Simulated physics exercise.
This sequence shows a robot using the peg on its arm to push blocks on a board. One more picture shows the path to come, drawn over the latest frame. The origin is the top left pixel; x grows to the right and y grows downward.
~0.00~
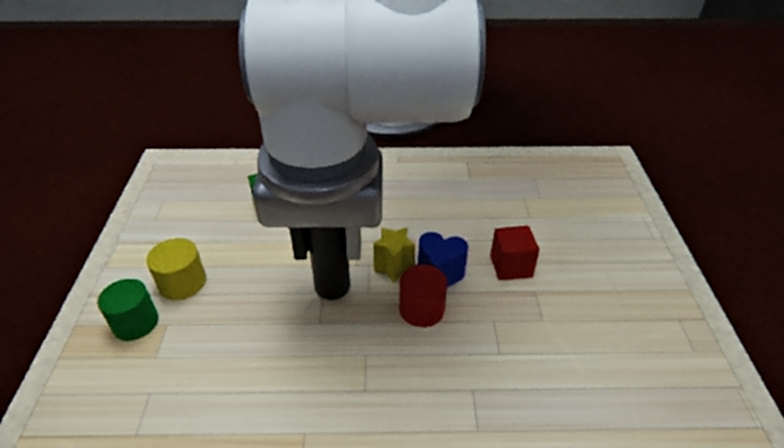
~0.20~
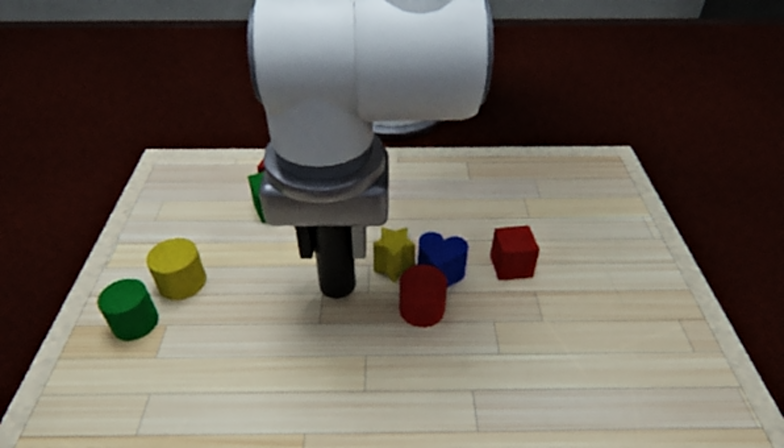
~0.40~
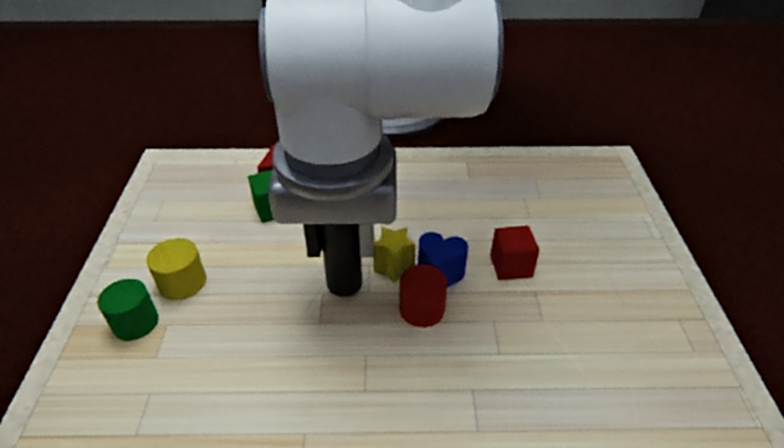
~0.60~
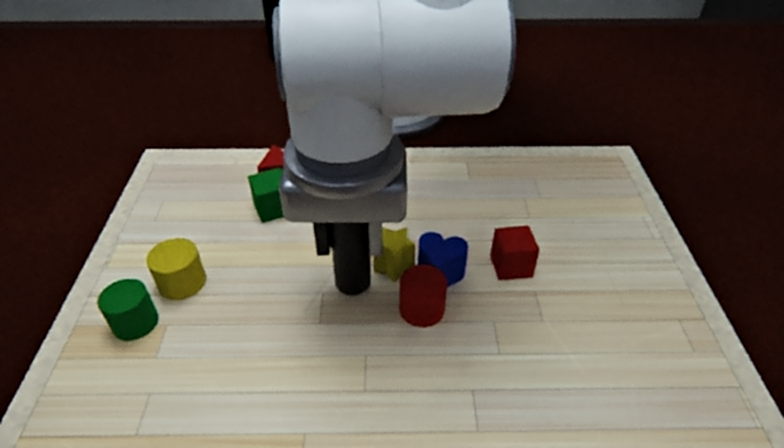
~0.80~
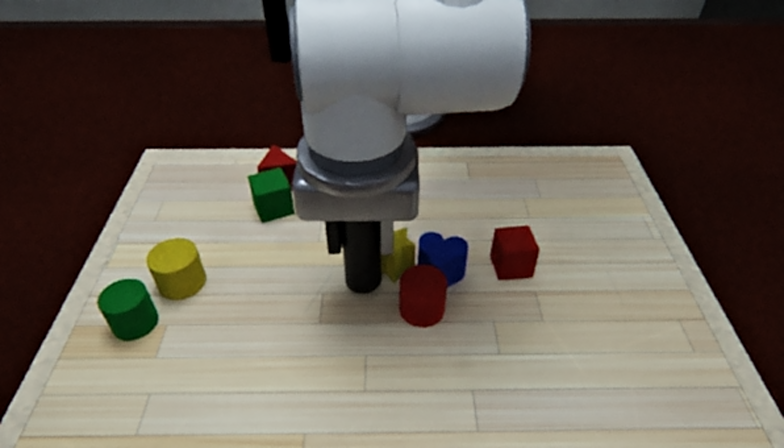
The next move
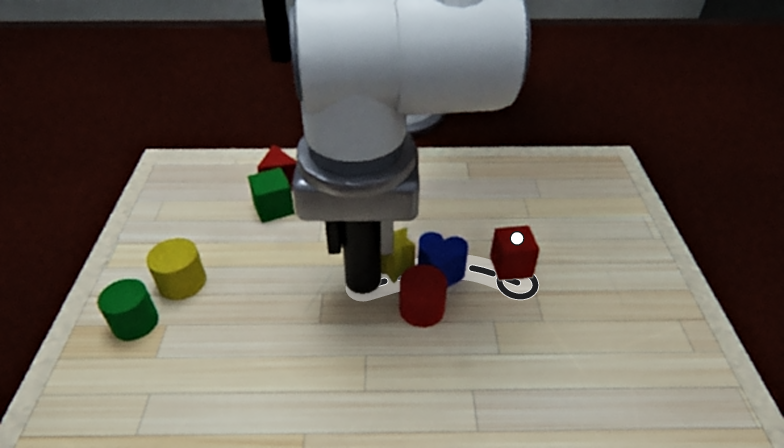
A white and grey robot arm with a dark peg stands over a pale wooden board on a dark red surface, seen from the front and slightly above. A yellow star, blue heart, red cylinder and red cube sit right of the peg, with yellow and green cylinders at left. The arm slides slowly right, revealing green and red blocks behind, while every block stays still.
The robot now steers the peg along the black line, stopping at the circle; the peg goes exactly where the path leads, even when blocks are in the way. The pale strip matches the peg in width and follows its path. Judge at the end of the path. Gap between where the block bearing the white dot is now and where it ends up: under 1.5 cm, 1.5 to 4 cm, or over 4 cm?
Displacement: Past 4 cm.
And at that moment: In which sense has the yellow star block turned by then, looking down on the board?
Overhead view: Anti-clockwise.
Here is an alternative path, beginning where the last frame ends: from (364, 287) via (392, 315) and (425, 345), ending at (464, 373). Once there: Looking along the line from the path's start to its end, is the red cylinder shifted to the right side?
Final answer: No.
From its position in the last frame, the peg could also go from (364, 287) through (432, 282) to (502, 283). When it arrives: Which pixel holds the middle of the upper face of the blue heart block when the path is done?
By then it is at (496, 228).
The line goes from (364, 287) over (414, 273) and (466, 267) to (517, 283); the dot is on the red four-sided block.
The first path, step by step. One third of the way, peg at (415, 266); yellow star block at (418, 222), turned 30° anticlockwise; blue heart block at (452, 243), turned 25° clockwise.
Two thirds of the way, peg at (467, 260); yellow star block at (424, 219), turned 60° anticlockwise; blue heart block at (508, 242), turned 45° clockwise; red four-sided block at (545, 236), turned 35° anticlockwise.
At the end, peg at (519, 276); yellow star block at (424, 219), turned 60° anticlockwise; red cylinder unmoved; blue heart block at (559, 249), turned 10° clockwise; red four-sided block at (577, 229), turned 75° anticlockwise.
